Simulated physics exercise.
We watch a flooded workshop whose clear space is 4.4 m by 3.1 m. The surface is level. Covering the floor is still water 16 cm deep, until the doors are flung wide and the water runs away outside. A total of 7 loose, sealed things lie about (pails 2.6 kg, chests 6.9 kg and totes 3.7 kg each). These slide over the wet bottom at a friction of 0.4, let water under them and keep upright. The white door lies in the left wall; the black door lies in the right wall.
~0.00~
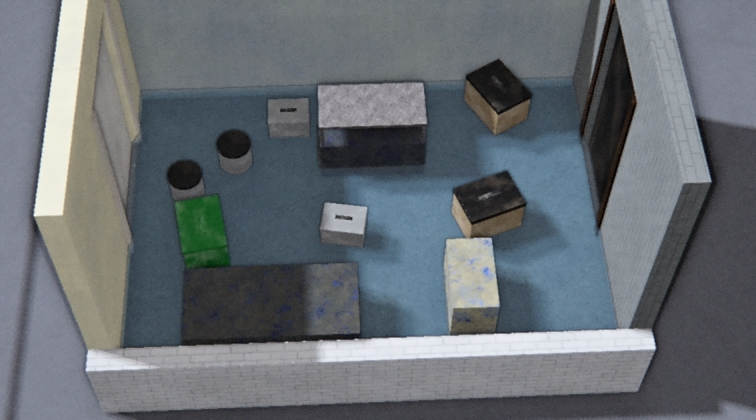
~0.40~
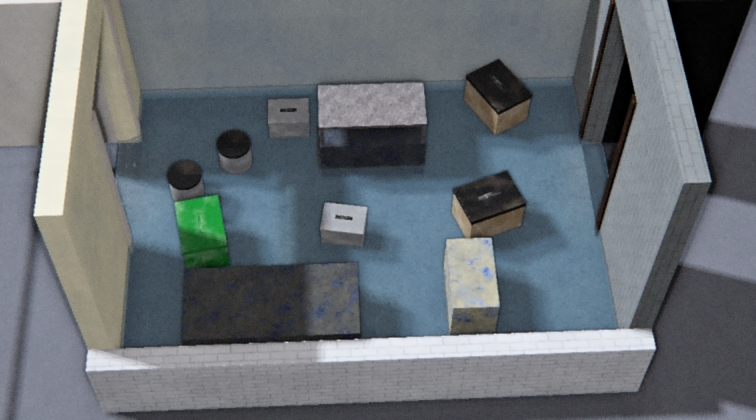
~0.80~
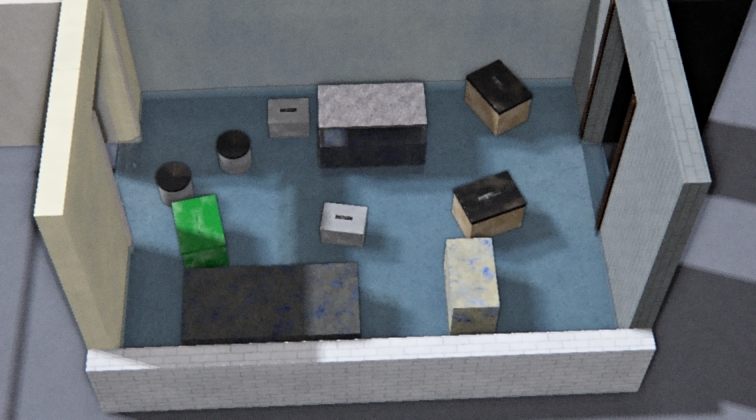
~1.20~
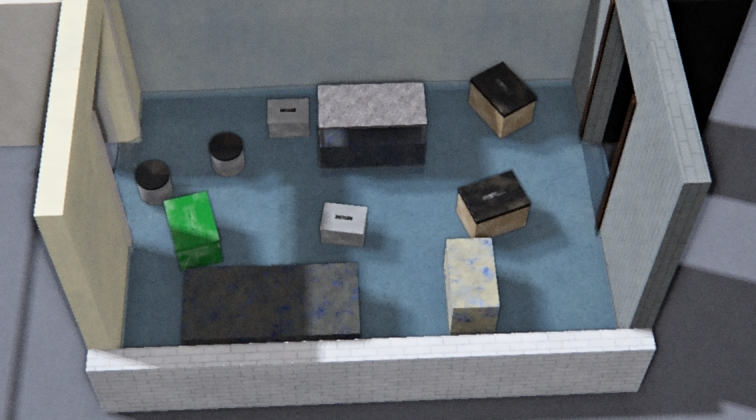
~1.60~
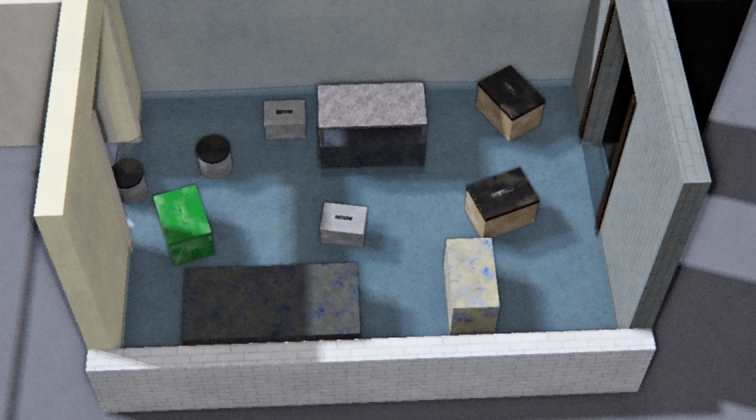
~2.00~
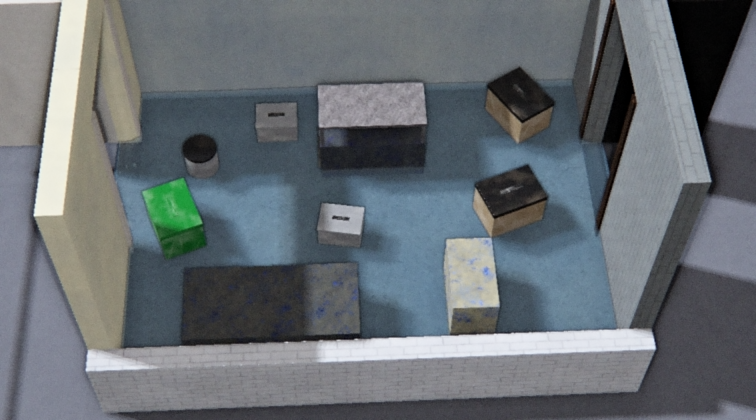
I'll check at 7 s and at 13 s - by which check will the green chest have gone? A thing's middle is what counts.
Timing: Earliest slot.
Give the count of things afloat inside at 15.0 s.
At that instant the tally stands at 0.
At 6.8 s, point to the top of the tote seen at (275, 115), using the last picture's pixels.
Roughly at (196, 125) in the last picture.
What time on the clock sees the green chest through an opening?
Around 3.5 s.
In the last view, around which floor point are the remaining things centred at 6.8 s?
I'd say about (236, 186) in the last view.
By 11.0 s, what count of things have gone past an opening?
Total: 6.
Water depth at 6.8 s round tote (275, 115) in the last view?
Depth: Near 9 cm.
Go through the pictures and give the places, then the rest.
The green chest at (200, 223) floats; 16 cm deep round most things; 0 of 7 have shifted, in the first picture.
The green chest at (200, 223) floats; about 1860 L in view; 0 of 7 have shifted, in the second picture.
The green chest at (198, 223) floats; about 1810 L in view; 1 of 7 have shifted, in the third picture.
The green chest at (191, 220), afloat, 10 cm from its start; 14 cm deep round most things; 4 of 7 have shifted, in the fourth picture.
The green chest at (182, 214) floats, 21 cm from its start; about 1680 L in view; 5 of 7 have shifted, in the fifth picture.
The green chest at (172, 207), afloat, 33 cm from its start; about 1620 L in view; 6 of 7 have shifted, in the sixth picture.
After 3.0 s the green chest is near (130, 190), 0.8 m from its start, afloat; 1 of 7 are out; 6 afloat.
After 6.8 s the green chest has gone out (at 3.3 s); 5 of 7 are out; 2 afloat.
After 11.0 s the green chest has gone out (at 3.3 s); 6 of 7 are out; 1 afloat.
After 15.0 s the green chest has gone out (at 3.3 s); 7 of 7 are out; 0 afloat.
